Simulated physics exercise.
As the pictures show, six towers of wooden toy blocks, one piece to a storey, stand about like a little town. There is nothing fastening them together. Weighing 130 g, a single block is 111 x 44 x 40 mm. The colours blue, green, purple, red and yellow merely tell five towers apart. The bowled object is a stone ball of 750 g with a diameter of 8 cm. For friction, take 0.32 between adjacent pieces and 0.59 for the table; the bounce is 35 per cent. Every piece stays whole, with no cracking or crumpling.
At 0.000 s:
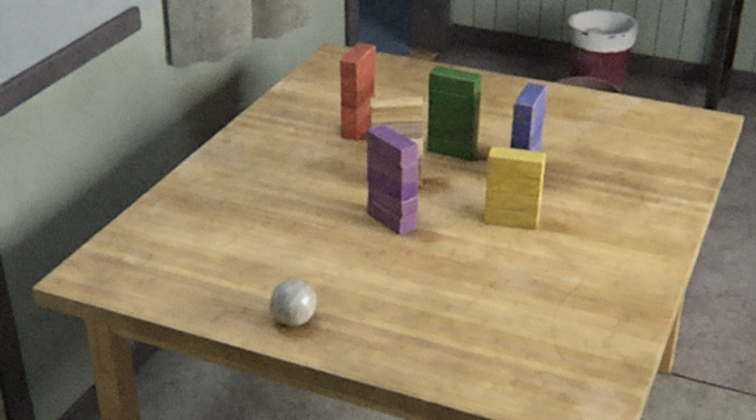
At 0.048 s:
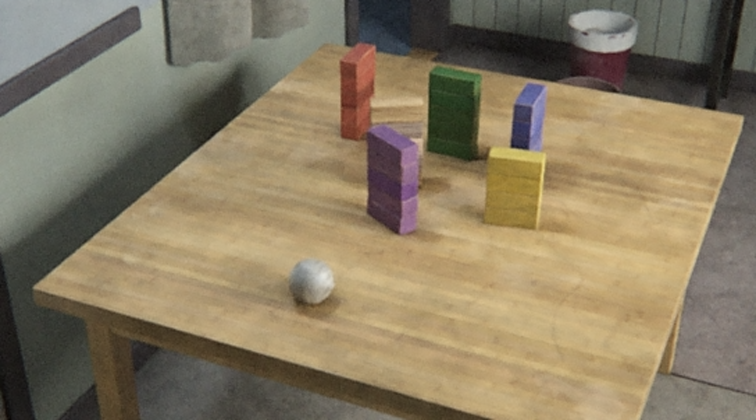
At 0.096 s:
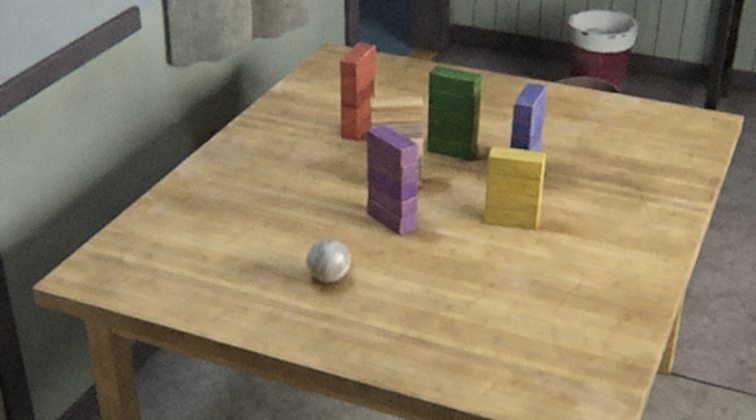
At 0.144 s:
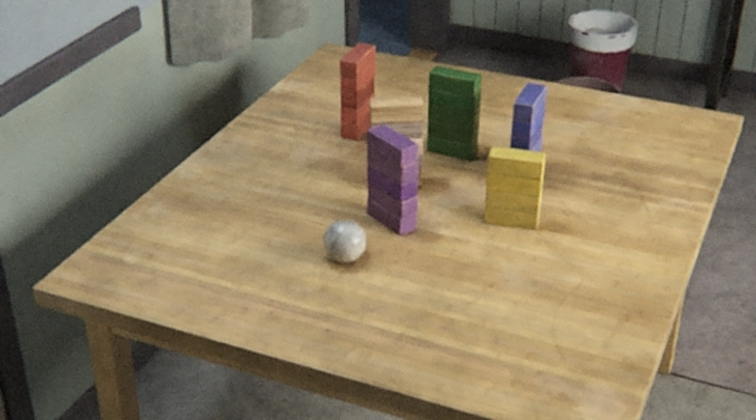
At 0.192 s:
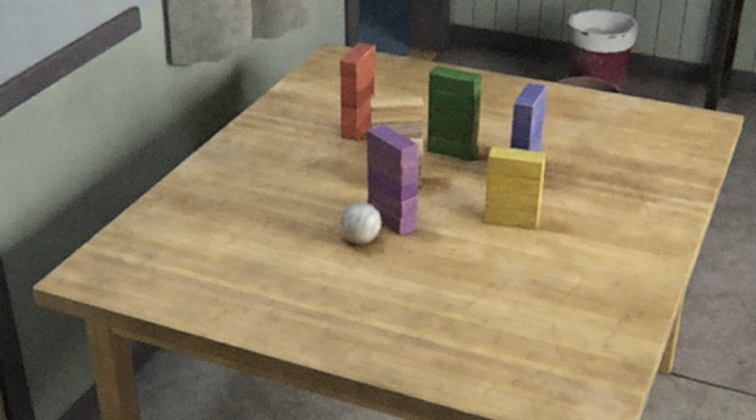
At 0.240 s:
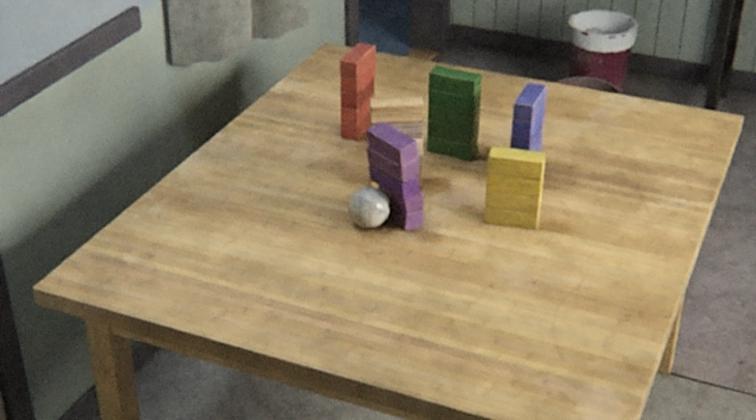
To begin with, a grey ball rolls across a wooden table toward a purple tower of blocks, with red, green, blue and yellow towers standing nearby. It moves away from the near edge, drifting right, then strikes the purple tower's base, knocking its lower blocks askew and tilting the upper ones.
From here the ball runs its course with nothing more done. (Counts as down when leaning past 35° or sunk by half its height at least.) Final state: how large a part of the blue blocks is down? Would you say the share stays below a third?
Yes.
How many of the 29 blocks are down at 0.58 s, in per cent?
25 percent by then.
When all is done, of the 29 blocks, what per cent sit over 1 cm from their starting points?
Shifted share: 35 %.
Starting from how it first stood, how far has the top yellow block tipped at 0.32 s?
Something like 0°, more or less.
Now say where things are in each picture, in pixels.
In the first picture (we follow the side turned to the camera), ball (293, 303) 32 cm from contact, 1.5 m/s; top blue block (530, 94); top yellow block (515, 168); no piece has moved.
The second picture shows ball (311, 281) 25 cm from contact, 1.5 m/s; top blue block (530, 94).
The third picture shows ball (328, 261) 18 cm from contact, 1.5 m/s; top blue block (530, 94).
The fourth picture shows ball (345, 241) 10 cm from contact, 1.5 m/s; top blue block (530, 94).
The fifth picture shows ball (360, 223) 28 mm from contact, 1.5 m/s; top blue block (530, 94).
The sixth picture shows ball (369, 207) after contact, 0.9 m/s; top blue block (530, 94); top purple block (391, 135) tipped 9°; steepest lean 10°, the block at (385, 183); 5 stirred so far.
Around 0.32 s, ball still moving; none of the 5 blue blocks down (3 of 29 in all colours); top blue block unmoved; top purple block tipped 36°, 12 mm lower.
Around 0.40 s, ball still moving; none of the 5 blue blocks down (3 of 29 in all colours); top blue block unmoved; top purple block tipped 44°, 8 cm lower.
Around 0.58 s, ball still moving; none of the 5 blue blocks down (7 of 29 in all colours); top blue block unmoved; top purple block on its side.
Around 0.84 s, ball still moving; none of the 5 blue blocks down (8 of 29 in all colours); top blue block unmoved; top purple block on its side.
Finally (1.6 s), ball rolling away; none of the 5 blue blocks down (8 of 29 in all colours); top blue block unmoved; top purple block on its side. That is 0 per cent. Seen by the last camera, middles, top blue block near (530, 102), top purple block near (350, 221).
